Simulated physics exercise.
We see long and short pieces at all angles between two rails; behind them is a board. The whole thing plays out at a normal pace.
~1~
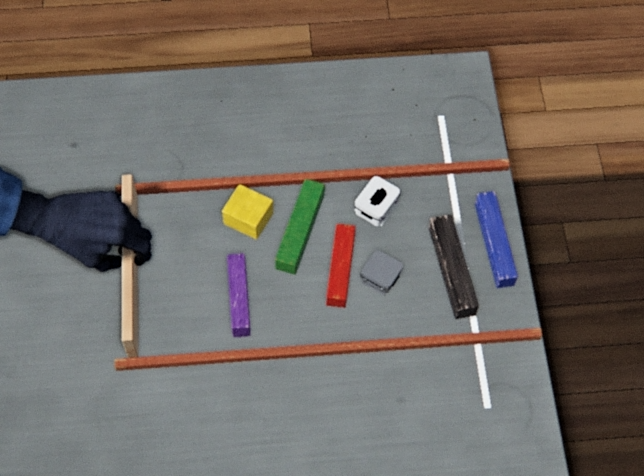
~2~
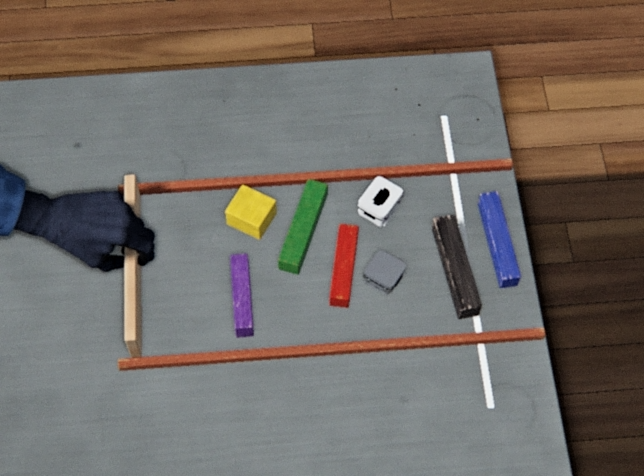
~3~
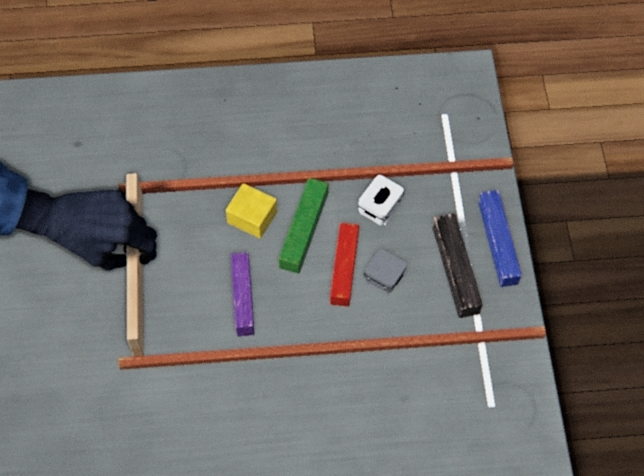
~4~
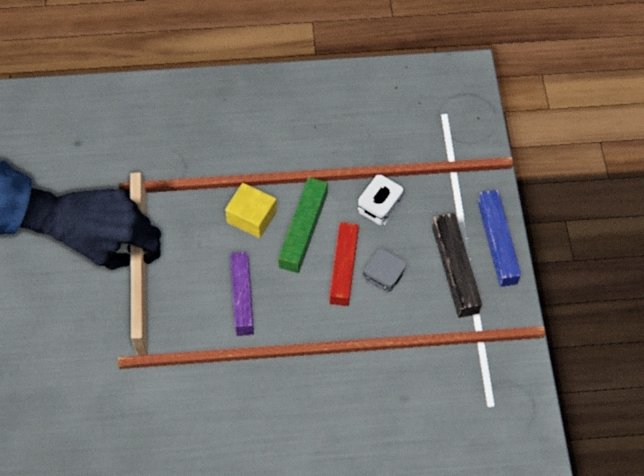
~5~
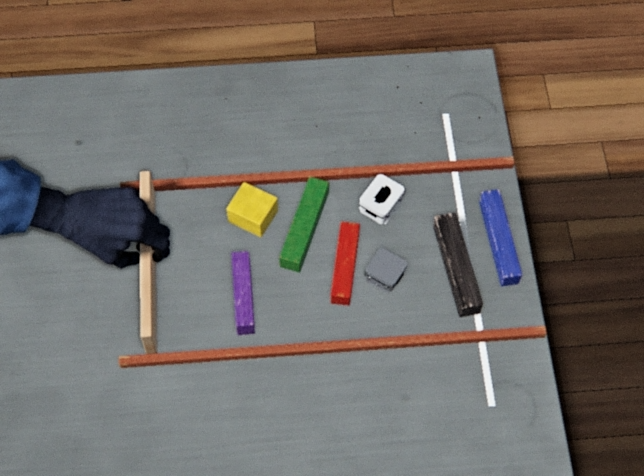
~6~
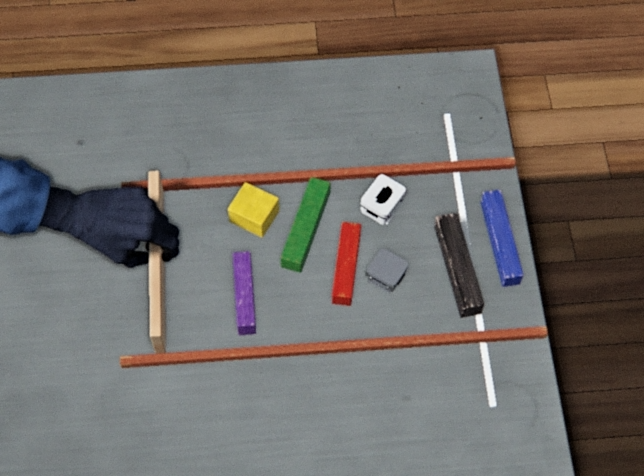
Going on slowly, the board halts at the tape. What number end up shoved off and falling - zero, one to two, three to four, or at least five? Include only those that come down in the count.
The count is three to four.
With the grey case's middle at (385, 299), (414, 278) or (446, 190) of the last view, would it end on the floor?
Going through them in order, it does not come off, then does not come off, then comes off.
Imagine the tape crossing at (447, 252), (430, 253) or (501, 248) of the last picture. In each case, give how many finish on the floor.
The counts: 2, 1 and 6.
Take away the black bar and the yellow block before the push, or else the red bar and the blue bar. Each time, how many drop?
The counts: 1 and 1.
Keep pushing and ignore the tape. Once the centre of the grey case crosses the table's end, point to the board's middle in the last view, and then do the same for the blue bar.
Around (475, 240), then around (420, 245).
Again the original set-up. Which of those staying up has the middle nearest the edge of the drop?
The grey case.
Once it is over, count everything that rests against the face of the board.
Contact count: 2.
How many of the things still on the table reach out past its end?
Overhanging ones - 3.
Early on, none off yet; blue bar at rest near (501, 238); black bar at rest near (459, 265); white case at rest near (383, 201).
A while later, none off yet; blue bar at rest near (501, 238); black bar travelled a little near (478, 266); white case travelled well along near (451, 202).
Finally, the number that fall off is three or four; lost, white case, black bar and blue bar.
